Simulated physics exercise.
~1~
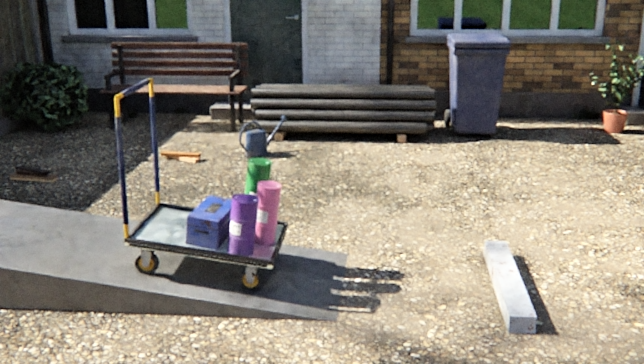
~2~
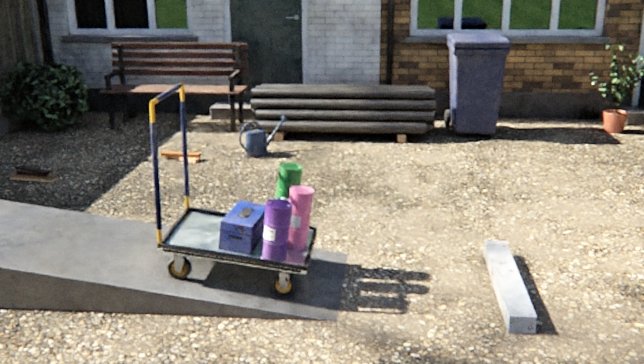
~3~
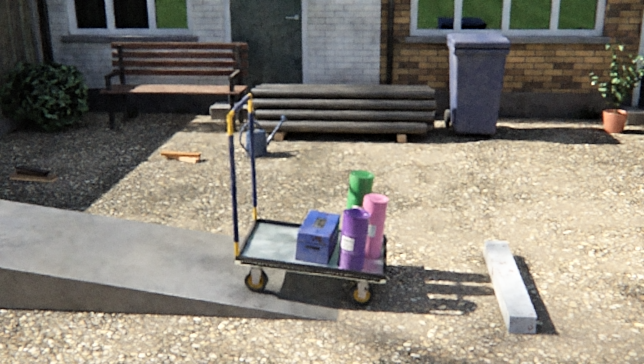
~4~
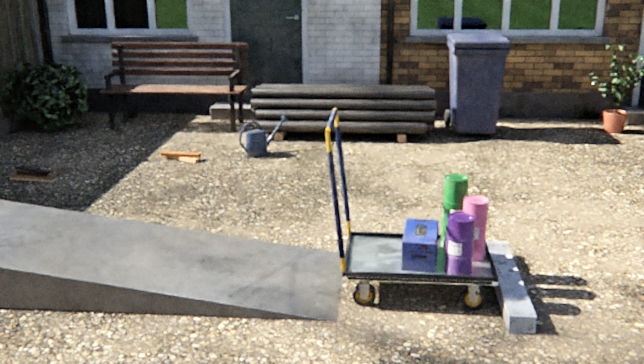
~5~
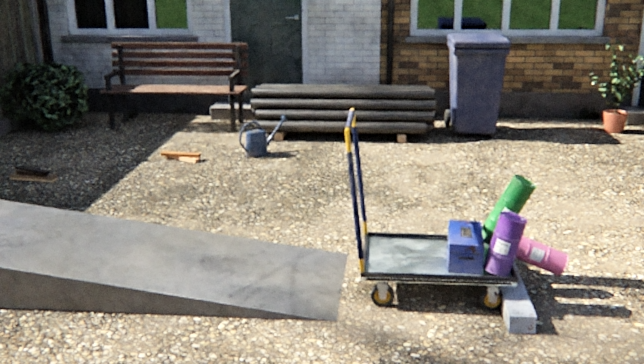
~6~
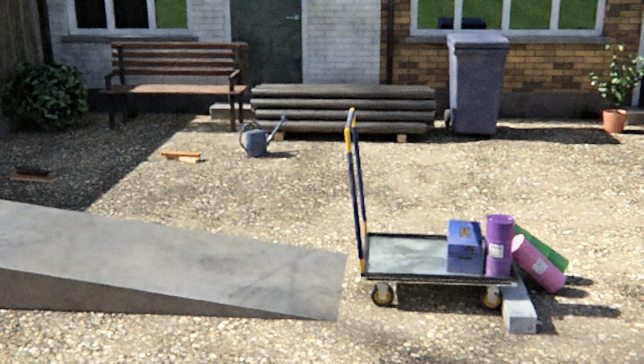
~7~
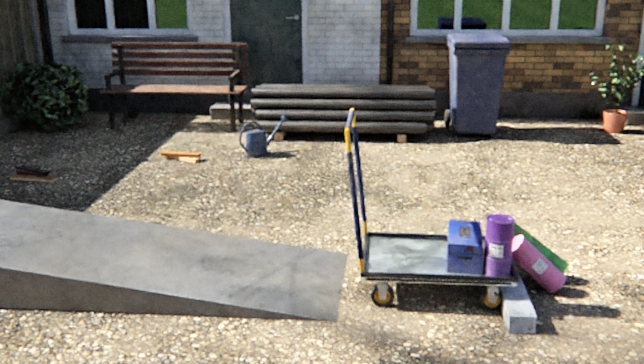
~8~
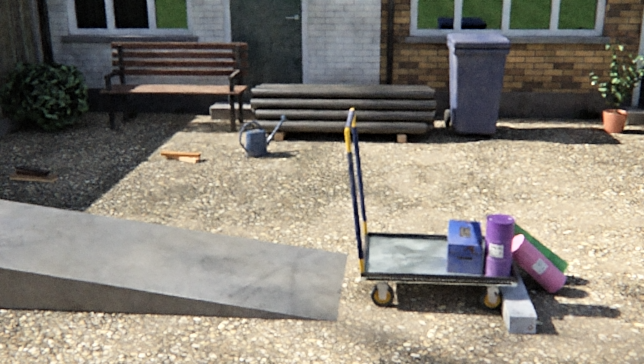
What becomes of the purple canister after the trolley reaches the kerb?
It tips towards the front edge but settles back upright, and it stays on the trolley next to the blue toolbox.
